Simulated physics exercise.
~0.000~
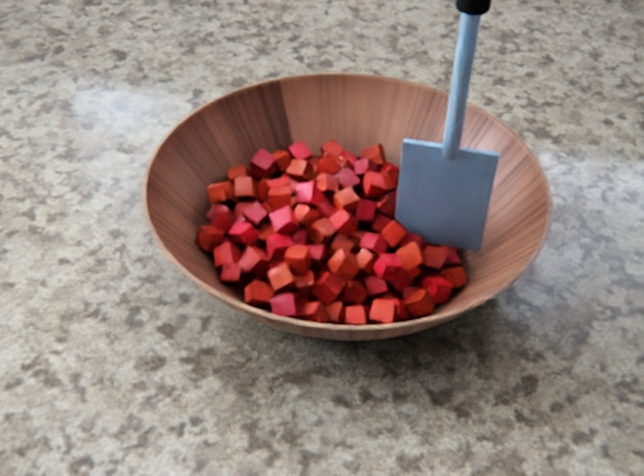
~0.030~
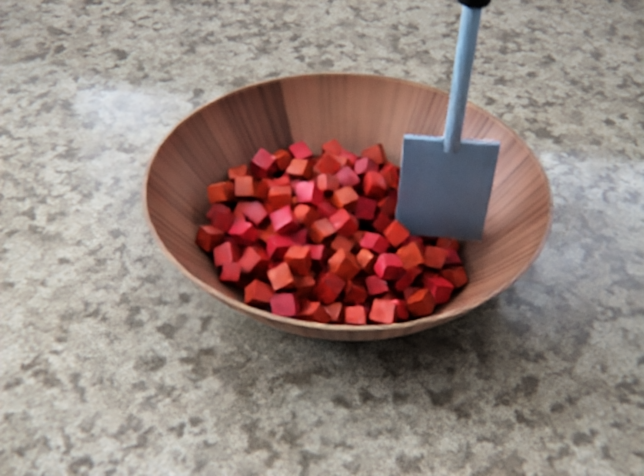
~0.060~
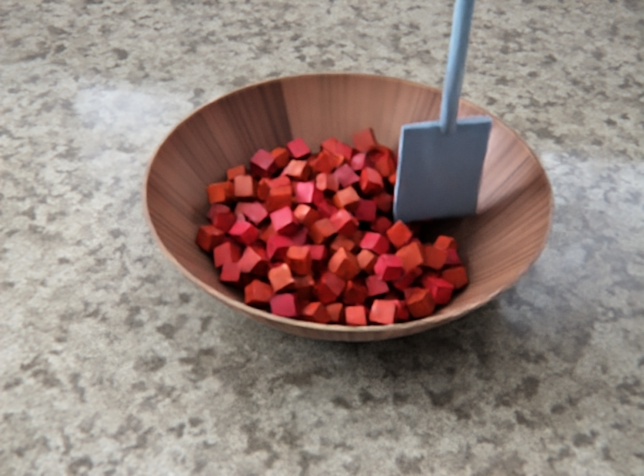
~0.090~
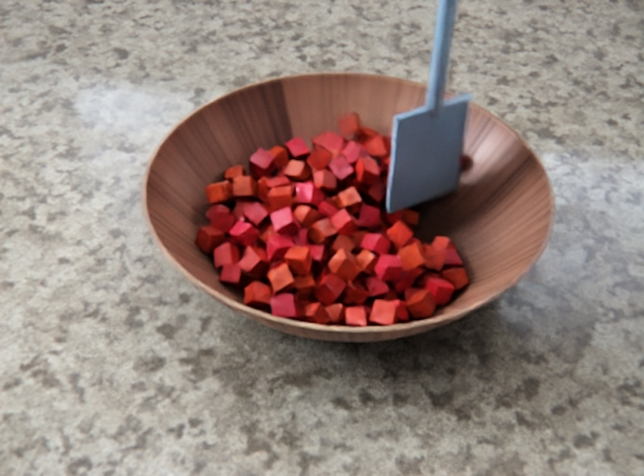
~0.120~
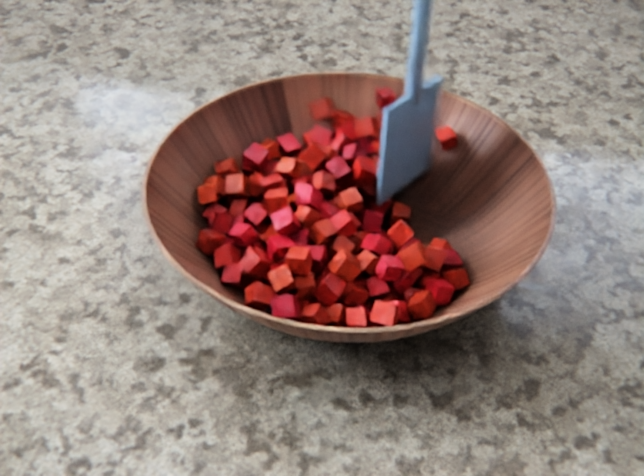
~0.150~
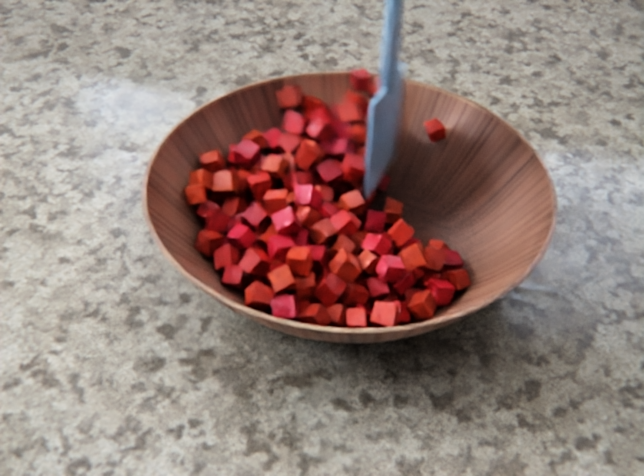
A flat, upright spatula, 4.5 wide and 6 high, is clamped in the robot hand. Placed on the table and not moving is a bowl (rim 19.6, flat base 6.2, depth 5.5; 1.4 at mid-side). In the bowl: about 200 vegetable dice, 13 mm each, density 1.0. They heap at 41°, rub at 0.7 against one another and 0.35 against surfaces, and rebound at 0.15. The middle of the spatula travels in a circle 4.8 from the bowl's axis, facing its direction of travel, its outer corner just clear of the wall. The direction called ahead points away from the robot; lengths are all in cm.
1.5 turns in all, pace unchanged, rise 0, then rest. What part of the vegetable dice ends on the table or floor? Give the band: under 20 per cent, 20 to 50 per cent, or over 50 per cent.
Band: 20 to 50 per cent.
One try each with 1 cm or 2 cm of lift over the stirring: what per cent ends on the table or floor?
I'd say some 20 per cent, and some 15 per cent.
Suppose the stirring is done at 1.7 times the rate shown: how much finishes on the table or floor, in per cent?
Roughly 65 per cent.
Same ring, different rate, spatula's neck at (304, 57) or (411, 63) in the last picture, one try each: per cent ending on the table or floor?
Roughly 65 per cent on the first try and 30 per cent on the second.
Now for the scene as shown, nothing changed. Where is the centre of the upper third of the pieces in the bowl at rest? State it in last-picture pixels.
(233, 261).
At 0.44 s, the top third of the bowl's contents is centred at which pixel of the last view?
The top third is centred near (369, 282) in the last picture.
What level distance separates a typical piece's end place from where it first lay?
I'd put it at roughly 10 centimetres.
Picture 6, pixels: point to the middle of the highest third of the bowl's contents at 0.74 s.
Centre, approx.: (338, 106).
By 0.44 s, 259° round, highest piece 8 above the table; 175 in the bowl, 14 on the table or floor, 13 in flight or on the tool.
By 0.74 s, 78° round, highest piece 8 above the table; 145 in the bowl, 50 on the table or floor, 7 in flight or on the tool.
By 1.08 s, 180° round, highest piece 6 above the table; 118 in the bowl, 84 on the table or floor.
By 1.78 s, 180° round, highest piece 6 above the table; 118 in the bowl, 84 on the table or floor.
Final count, 118 in the bowl, 84 on the table or floor. That is 42 % on the table or floor.
